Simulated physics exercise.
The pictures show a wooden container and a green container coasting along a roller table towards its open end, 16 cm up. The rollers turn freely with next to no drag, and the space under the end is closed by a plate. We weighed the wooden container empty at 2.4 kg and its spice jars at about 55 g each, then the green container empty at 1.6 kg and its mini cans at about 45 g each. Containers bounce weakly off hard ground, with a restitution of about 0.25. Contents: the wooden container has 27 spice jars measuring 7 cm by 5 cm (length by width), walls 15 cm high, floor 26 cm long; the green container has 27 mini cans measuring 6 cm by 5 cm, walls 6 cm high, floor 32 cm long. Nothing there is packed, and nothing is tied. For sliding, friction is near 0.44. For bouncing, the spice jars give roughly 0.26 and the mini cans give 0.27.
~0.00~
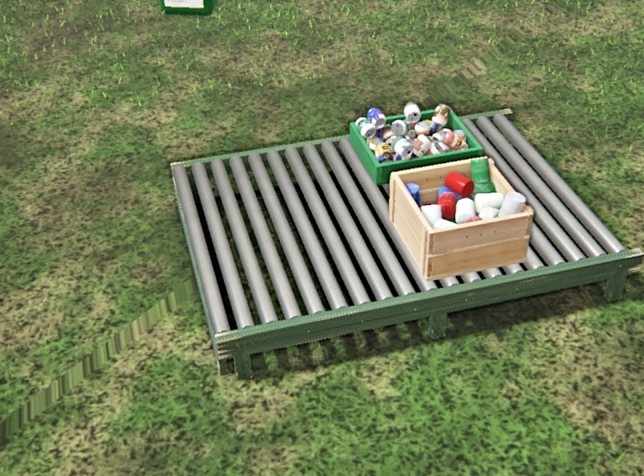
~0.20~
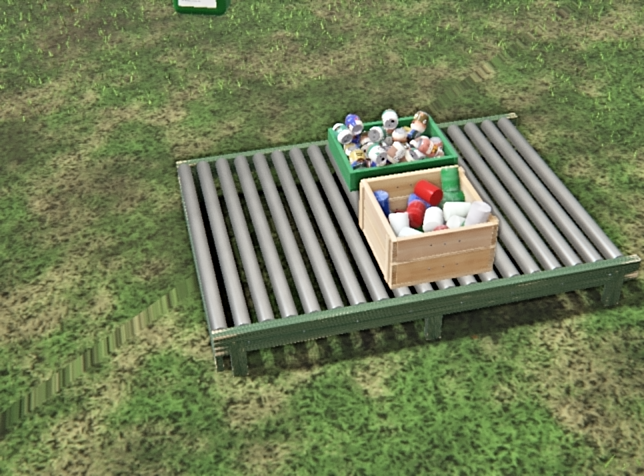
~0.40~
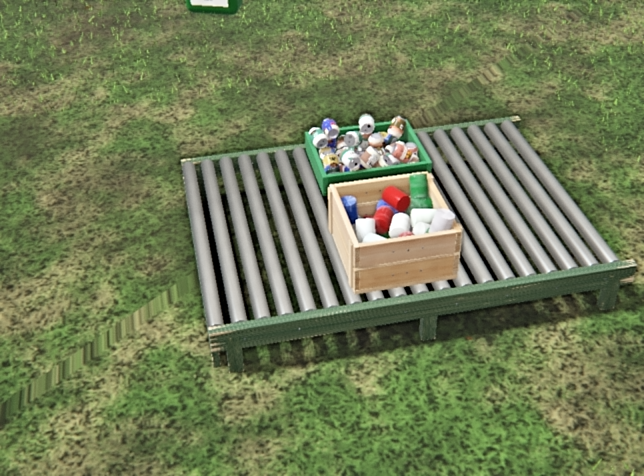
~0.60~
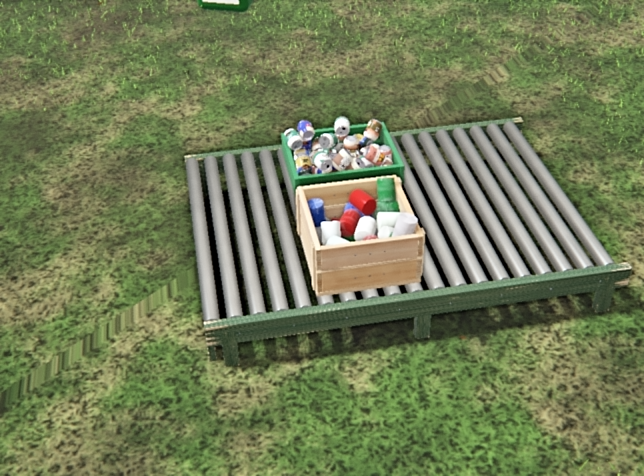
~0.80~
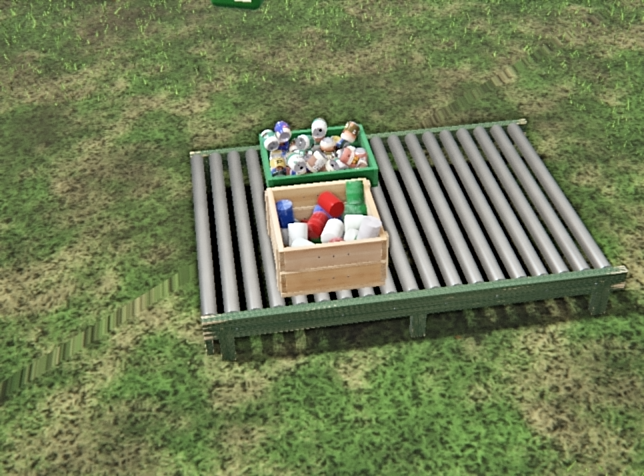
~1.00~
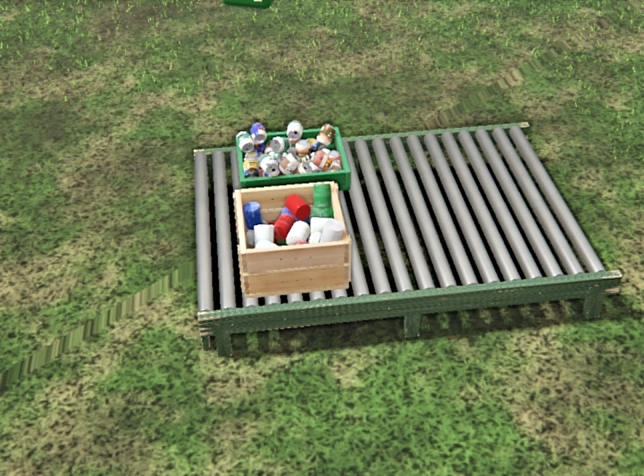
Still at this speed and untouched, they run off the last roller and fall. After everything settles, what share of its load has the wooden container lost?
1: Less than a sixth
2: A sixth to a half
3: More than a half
Less than a sixth.
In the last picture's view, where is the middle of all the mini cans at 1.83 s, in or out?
Near (172, 172) in pixels.
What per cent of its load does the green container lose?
Green container - about 30 per cent.
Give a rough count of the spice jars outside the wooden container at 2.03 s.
Count at that time: About 1.
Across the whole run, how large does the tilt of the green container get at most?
Peak lean: Roughly 35°.
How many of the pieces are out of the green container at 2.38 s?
Roughly, out by then: Green container 6.
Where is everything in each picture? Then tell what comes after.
In the first picture (we follow the rim corner now nearest the camera, unless another is named; the camera moves round a little), wooden container at (434, 231); green container (by its farthest rim corner) at (446, 109); 54 cm of track left ahead; nothing out yet.
The second picture shows wooden container at (397, 239); green container at (425, 116); 45 cm of track left ahead.
The third picture shows wooden container at (359, 245); green container at (403, 121); 36 cm of track left ahead.
The fourth picture shows wooden container at (321, 248); green container at (380, 123); 28 cm of track left ahead.
The fifth picture shows wooden container at (284, 249); green container at (358, 126); 19 cm of track left ahead.
The sixth picture shows wooden container at (246, 251); green container at (334, 129); 10 cm of track left ahead; nothing out yet.
After 1.23 s, the overhang begins.
After 1.83 s, the wooden container leans 16° with 0 of 27 out and the green container is level with 0 of 27 out.
After 2.03 s, the wooden container leans 39° with 1 of 27 out and the green container leans 34° with 0 of 27 out.
After 2.38 s, the wooden container leans 39° with 2 of 27 out and the green container leans 34° with 6 of 27 out.
Final count (at 2.68 s), the wooden container leans 39° with 2 of 27 out and the green container leans 34° with 7 of 27 out. Asked share, 2 of 27, 7 per cent.
